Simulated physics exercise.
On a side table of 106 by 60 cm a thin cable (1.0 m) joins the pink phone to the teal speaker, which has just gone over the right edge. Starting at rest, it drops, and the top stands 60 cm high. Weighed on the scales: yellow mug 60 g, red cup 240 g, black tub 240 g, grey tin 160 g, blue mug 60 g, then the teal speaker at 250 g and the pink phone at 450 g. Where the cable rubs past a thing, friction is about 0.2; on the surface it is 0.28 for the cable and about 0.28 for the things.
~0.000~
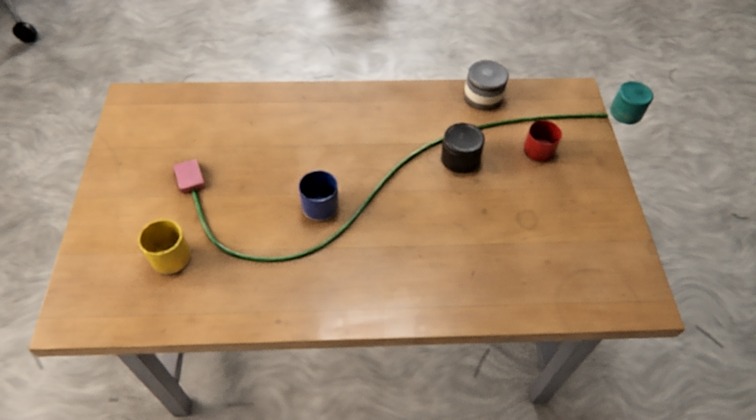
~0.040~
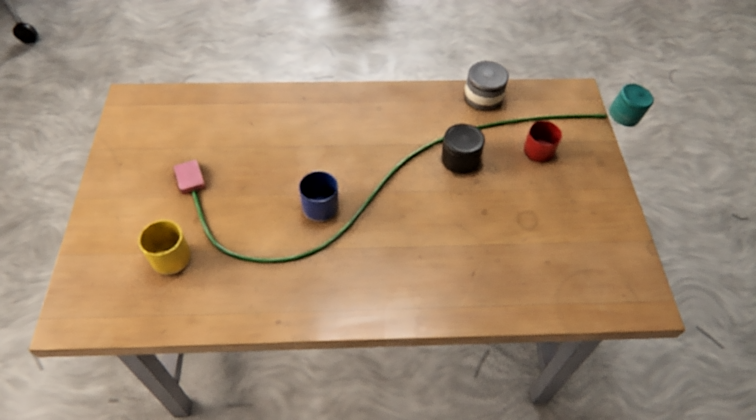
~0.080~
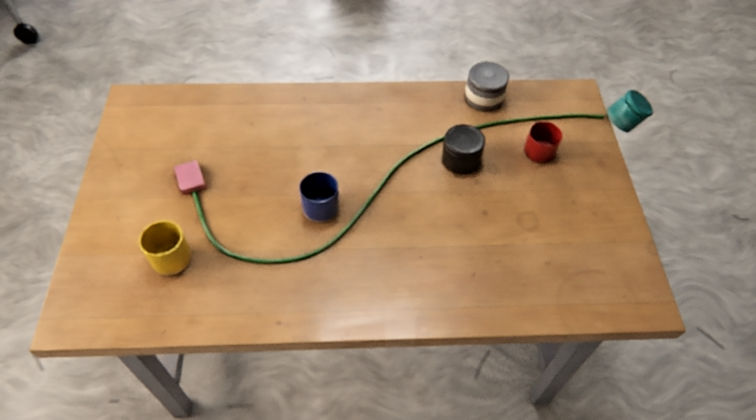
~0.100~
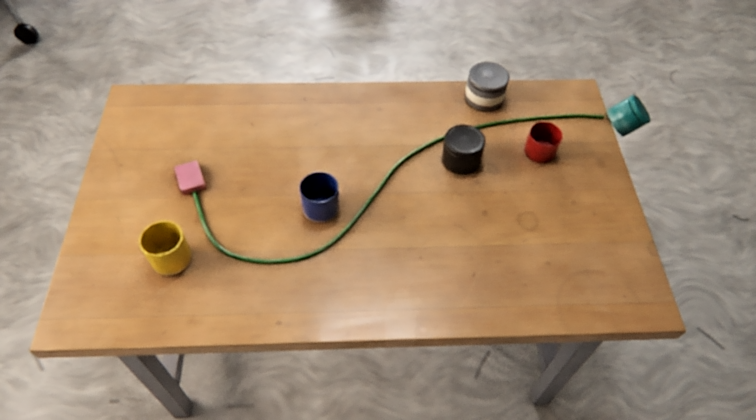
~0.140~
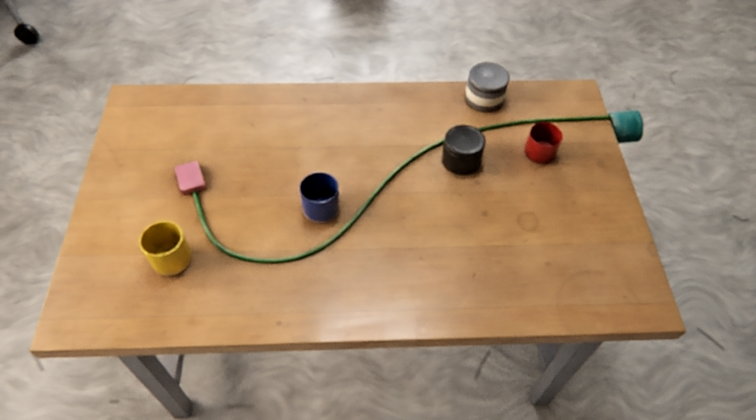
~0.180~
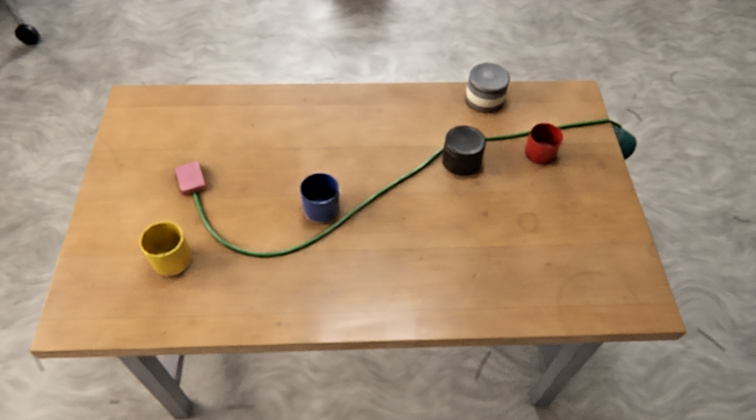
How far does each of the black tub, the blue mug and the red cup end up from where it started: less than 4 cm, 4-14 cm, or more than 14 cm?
The black tub covers a tiny distance; the blue mug covers a big distance; the red cup covers a tiny distance.
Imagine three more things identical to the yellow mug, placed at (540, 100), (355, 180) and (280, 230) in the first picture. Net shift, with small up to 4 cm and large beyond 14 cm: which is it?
First: A slight shift; second: A big shift; third: A big shift.
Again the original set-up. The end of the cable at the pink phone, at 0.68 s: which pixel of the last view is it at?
Estimated pixel: (292, 165).
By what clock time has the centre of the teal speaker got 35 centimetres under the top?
At 0.50 s.
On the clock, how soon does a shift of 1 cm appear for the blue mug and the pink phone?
For the blue mug it's 0.26 s, while the pink phone gets there at 0.32 s.
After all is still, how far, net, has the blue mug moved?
Blue mug: Over the edge.
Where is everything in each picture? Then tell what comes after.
In the first frame, shows, black tub (465, 137); blue mug (318, 185); red cup (546, 132); cable runs through (563, 116) (388, 176) (317, 248) (211, 237).
In the second frame, shows, teal speaker (637, 94); cable runs through (561, 117) (388, 177) (211, 238).
In the third frame, shows, teal speaker (630, 111); cable runs through (559, 117) (387, 178) (211, 238).
In the fourth frame, shows, teal speaker (629, 116); cable runs through (559, 117) (387, 178) (211, 239).
In the fifth frame, shows, teal speaker (624, 127); cable runs through (565, 119) (390, 178) (212, 239).
In the sixth frame, shows, black tub (466, 140); blue mug (319, 188); red cup (547, 135); cable runs through (586, 123) (491, 139) (407, 176) (323, 235) (217, 237).
At 0.4 s, the cable's tail end at (240, 170); blue mug 31 cm off its start, black tub 1 cm off its start, teal speaker over the edge.
At 0.7 s, the cable's tail end at (292, 165); blue mug over the edge, black tub 1 cm off its start, pink phone 16 cm off its start.
At 0.9 s, the cable's tail end at (340, 159); blue mug over the edge, black tub 1 cm off its start at (470, 143), pink phone 25 cm off its start at (323, 157).
At 1.2 s, the cable's tail end at (363, 157); blue mug over the edge, black tub 1 cm off its start, pink phone 30 cm off its start.
At 2.4 s, the cable's tail end at (363, 157); blue mug over the edge, black tub 1 cm off its start at (470, 143), red cup 0 cm off its start at (547, 135), pink phone 30 cm off its start at (345, 154).
